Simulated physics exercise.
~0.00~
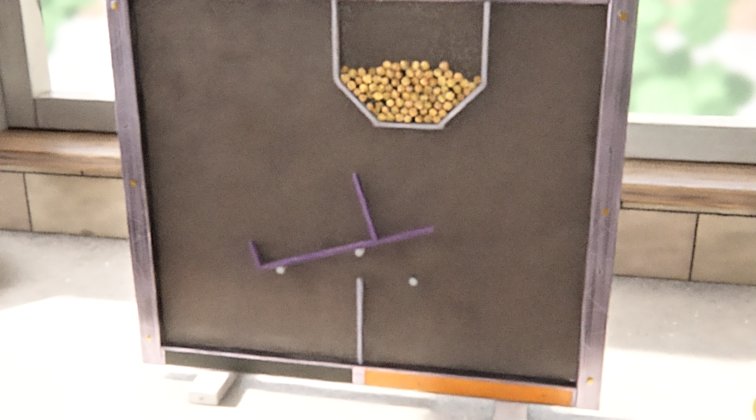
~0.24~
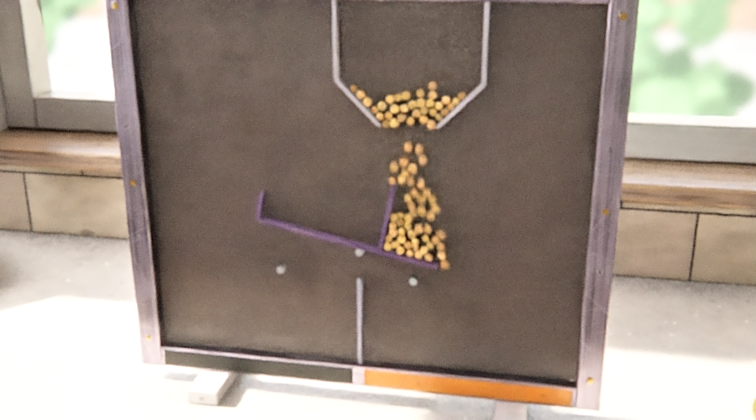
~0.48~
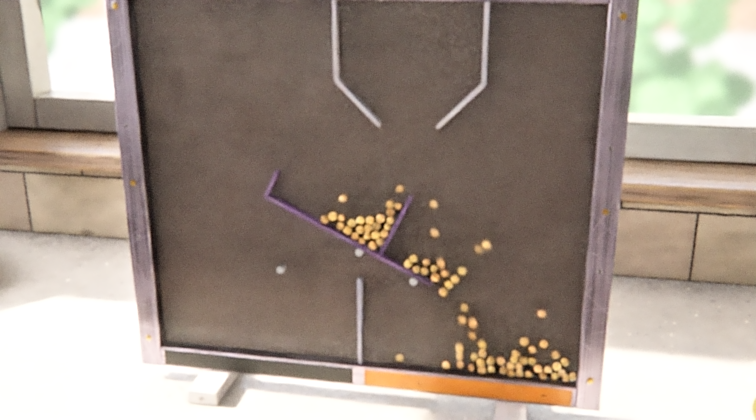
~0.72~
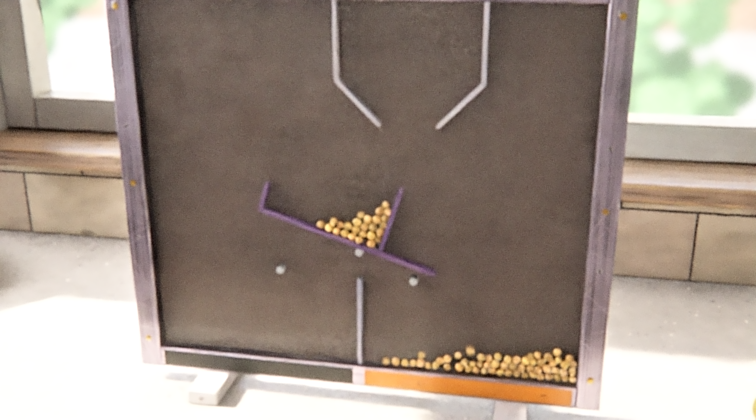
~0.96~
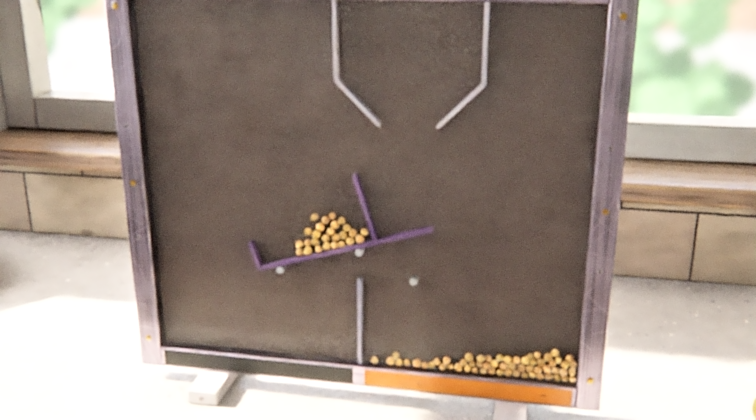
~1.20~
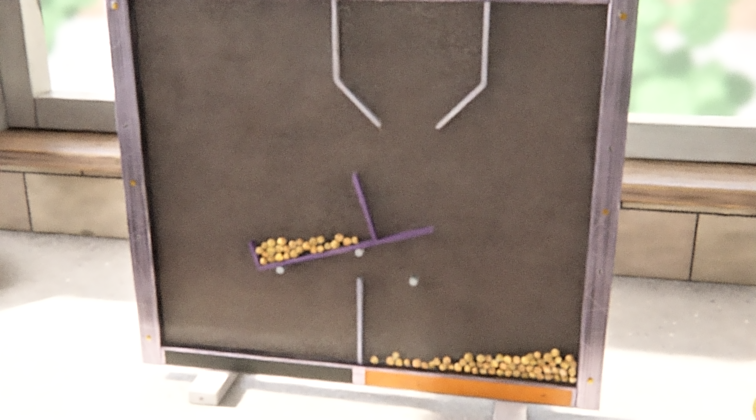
Pale beads pour onto a tilting purple tray, most reaching the orange bin, some staying.
